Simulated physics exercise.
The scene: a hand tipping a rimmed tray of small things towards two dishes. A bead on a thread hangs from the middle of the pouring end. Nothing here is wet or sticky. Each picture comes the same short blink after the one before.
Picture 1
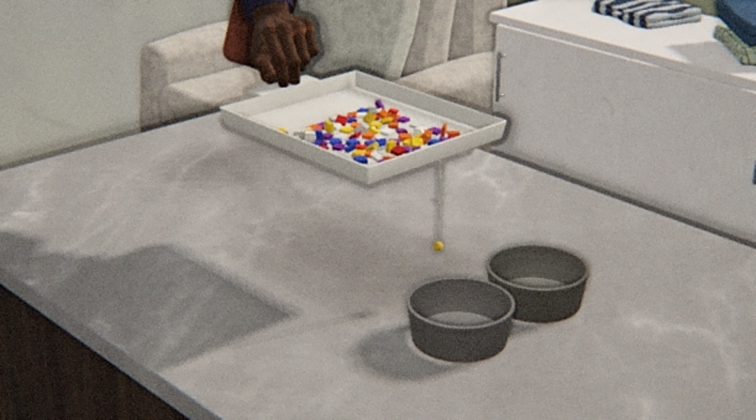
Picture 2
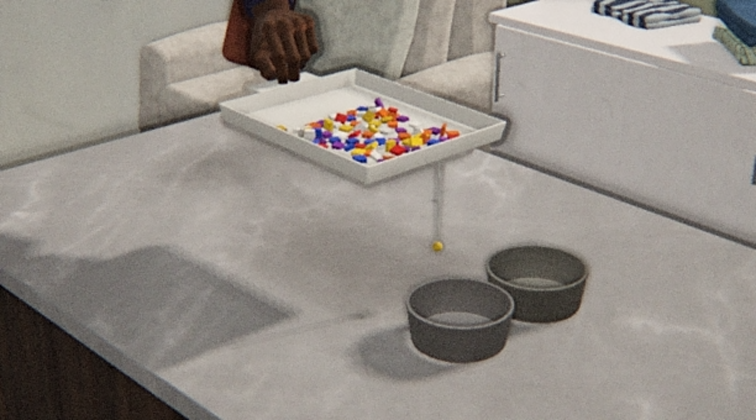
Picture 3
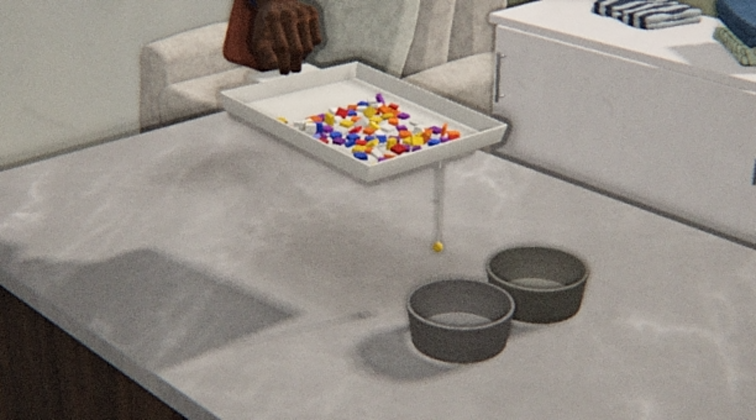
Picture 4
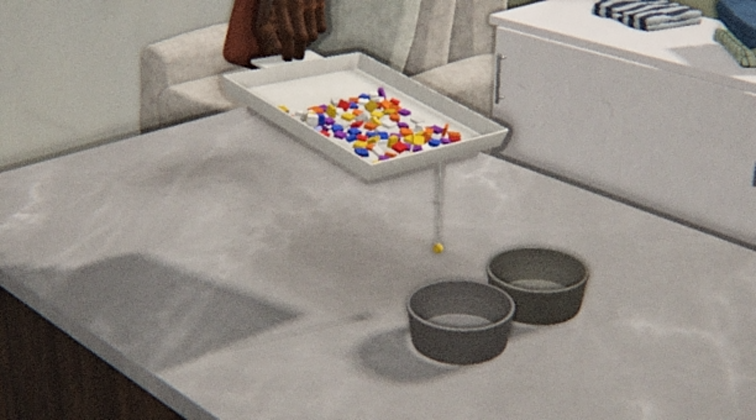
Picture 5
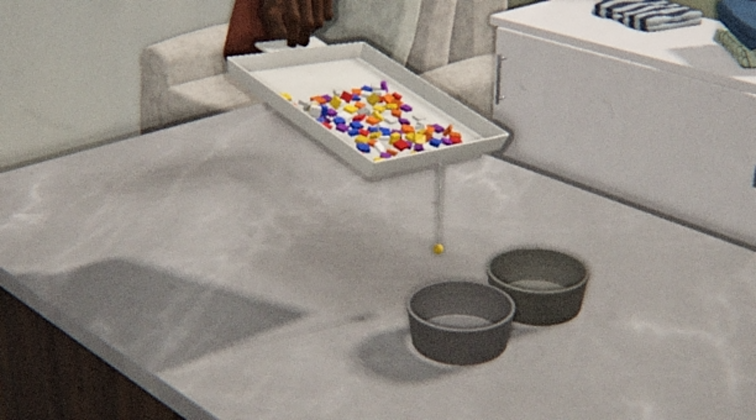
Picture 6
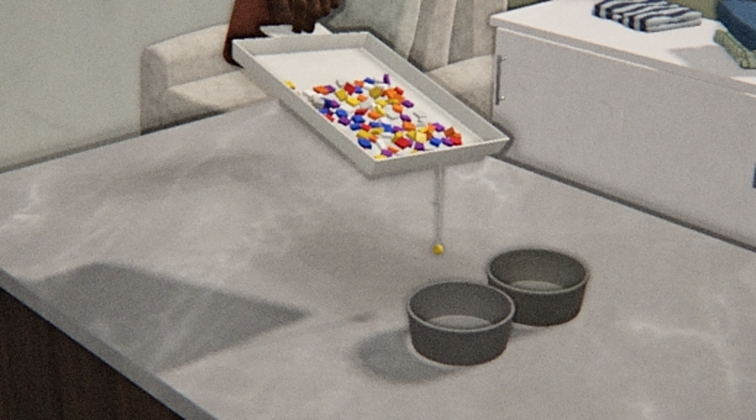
A white rimmed tray of colourful little tiles started out nearly level, then a hand raised its back end so it slanted toward two dark dishes, while a small yellow bead hung beneath.
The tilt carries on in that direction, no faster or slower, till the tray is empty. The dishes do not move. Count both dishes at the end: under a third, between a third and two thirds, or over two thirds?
The two hold under a third of the load.
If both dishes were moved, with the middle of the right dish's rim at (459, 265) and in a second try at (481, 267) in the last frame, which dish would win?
In turn: Right; right.
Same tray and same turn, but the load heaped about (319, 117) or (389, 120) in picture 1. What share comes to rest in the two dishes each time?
In turn 10 and 10 in a hundred.
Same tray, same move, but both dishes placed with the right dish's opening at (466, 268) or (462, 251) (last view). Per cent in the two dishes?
Roughly 40 per cent, and 70 per cent.
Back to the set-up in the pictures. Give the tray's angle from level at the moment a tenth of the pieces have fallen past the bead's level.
At about 85°.
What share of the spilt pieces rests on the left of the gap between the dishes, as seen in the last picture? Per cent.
Some 70 per cent.
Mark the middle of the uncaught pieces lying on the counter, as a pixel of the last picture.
Roughly at (488, 278).
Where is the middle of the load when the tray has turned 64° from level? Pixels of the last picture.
Roughly at (453, 136).
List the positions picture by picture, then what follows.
The first frame shows corners of the pouring end (368, 165) and (501, 121), level; middle of the load (369, 136), mosaic tiles; left dish (499, 336); right dish (575, 297); bead on its thread (438, 246).
The second frame shows corners of the pouring end (368, 165) and (501, 122), level; middle of the load (368, 135).
The third frame shows corners of the pouring end (370, 164) and (502, 125), tipped barely, lowest at the right corner; middle of the load (369, 132).
The fourth frame shows corners of the pouring end (372, 162) and (503, 129), tipped a little, lowest at the right corner; middle of the load (370, 127).
The fifth frame shows corners of the pouring end (374, 160) and (504, 133), tipped a little, lowest at the right corner; middle of the load (372, 121).
The sixth frame shows corners of the pouring end (376, 158) and (504, 137), tipped clearly, lowest at the right corner; middle of the load (374, 116); left dish (499, 339); right dish (575, 301).
Just after the last frame, tray tipped steeply; almost all on the tray; just a few in the air.
A moment on, tray tipped past a quarter turn; roughly two thirds on the tray; just a few in the right dish; roughly a quarter outside both; about a tenth in the air.
Further on, tray tipped past a quarter turn; just a few in the left dish; about a tenth in the right dish; the larger part outside both.
When it is over, tray tipped past a quarter turn; just a few in the left dish; about a tenth in the right dish; the larger part outside both.
